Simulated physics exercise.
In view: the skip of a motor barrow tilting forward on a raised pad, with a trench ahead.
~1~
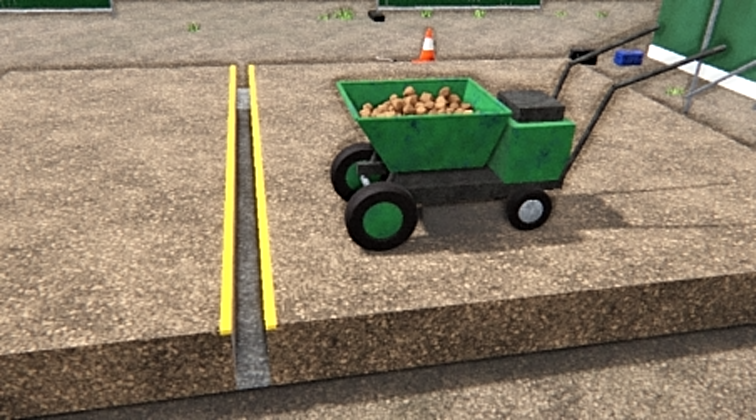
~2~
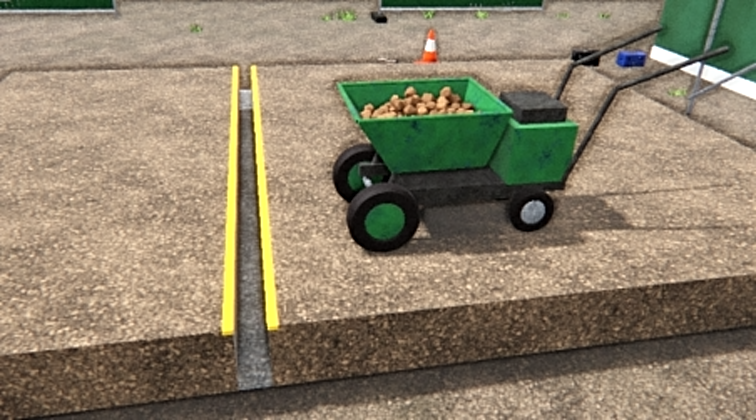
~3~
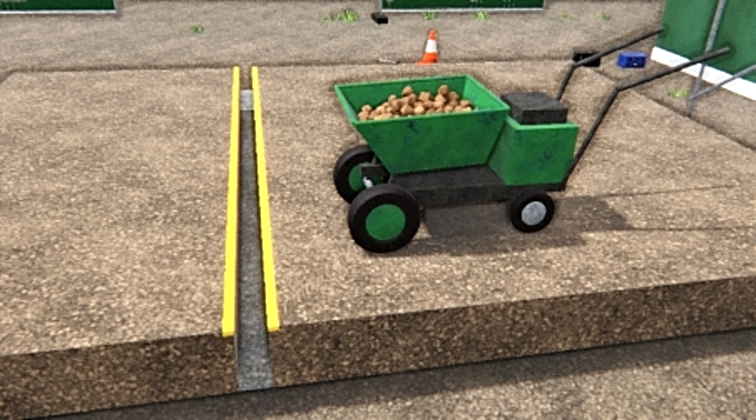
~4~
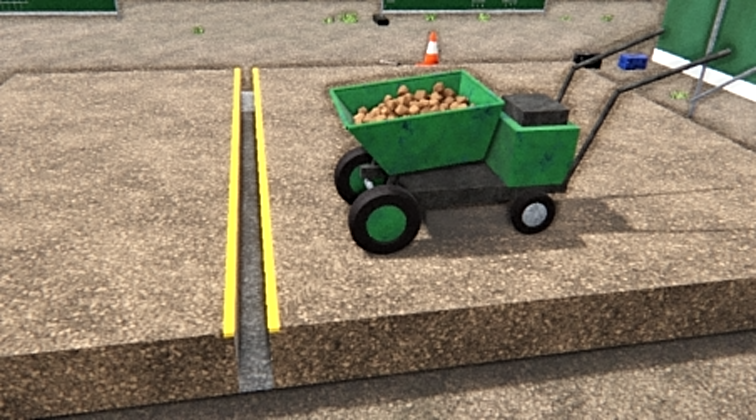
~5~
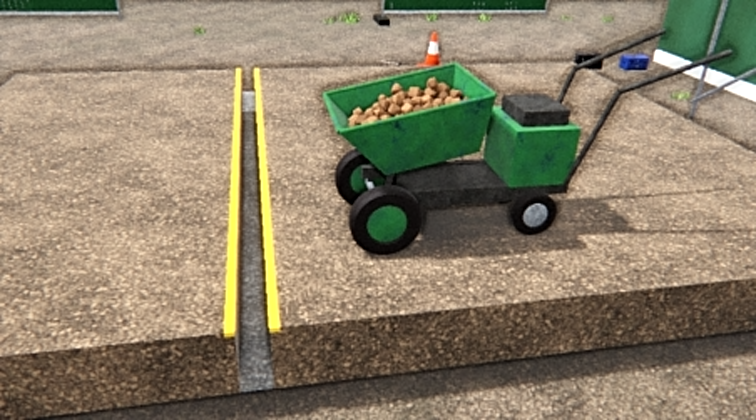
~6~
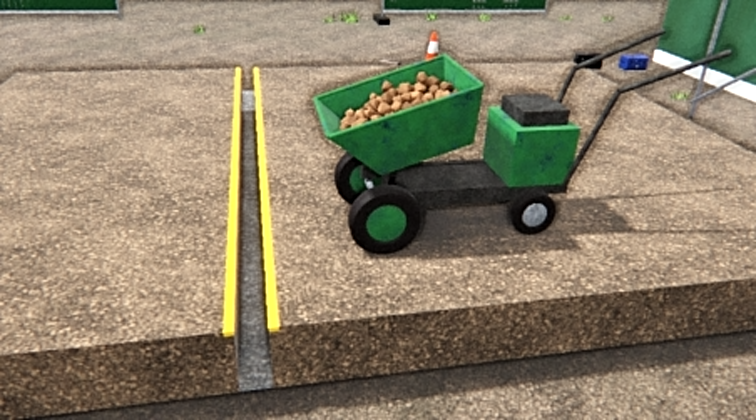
The green skip of a motor barrow tilts forward to the left, carrying brown clods.
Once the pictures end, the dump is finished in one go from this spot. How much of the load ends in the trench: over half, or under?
The trench ends with the larger part of it.
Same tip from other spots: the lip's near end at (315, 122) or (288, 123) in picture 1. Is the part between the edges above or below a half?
In turn: Less than half; under half.
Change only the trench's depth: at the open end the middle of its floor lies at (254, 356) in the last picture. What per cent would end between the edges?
Some 50 per cent.
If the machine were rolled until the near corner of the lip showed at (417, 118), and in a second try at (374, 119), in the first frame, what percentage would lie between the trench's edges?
Near 30 % and 60 %.
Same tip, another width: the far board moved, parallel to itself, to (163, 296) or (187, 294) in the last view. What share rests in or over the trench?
In turn 100 and 100 in a hundred.
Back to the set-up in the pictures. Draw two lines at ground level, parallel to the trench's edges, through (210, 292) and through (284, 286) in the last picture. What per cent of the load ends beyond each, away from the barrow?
First some 20, then 100 per cent.
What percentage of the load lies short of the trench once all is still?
Roughly 5 in a hundred.
Soon, skip tipped steeply; all in the skip.
A while on, skip tipped right over; most in the skip; a stray few short of the trench; a small part in or heaped over the trench; a stray few beyond it; a stray few falling.
Towards the end, skip tipped right over; about a quarter in the skip; a small part short of the trench; about half in or heaped over the trench; about a quarter beyond it.
Finally, skip tipped right over; a small part short of the trench; about two thirds in or heaped over the trench; about a quarter beyond it.
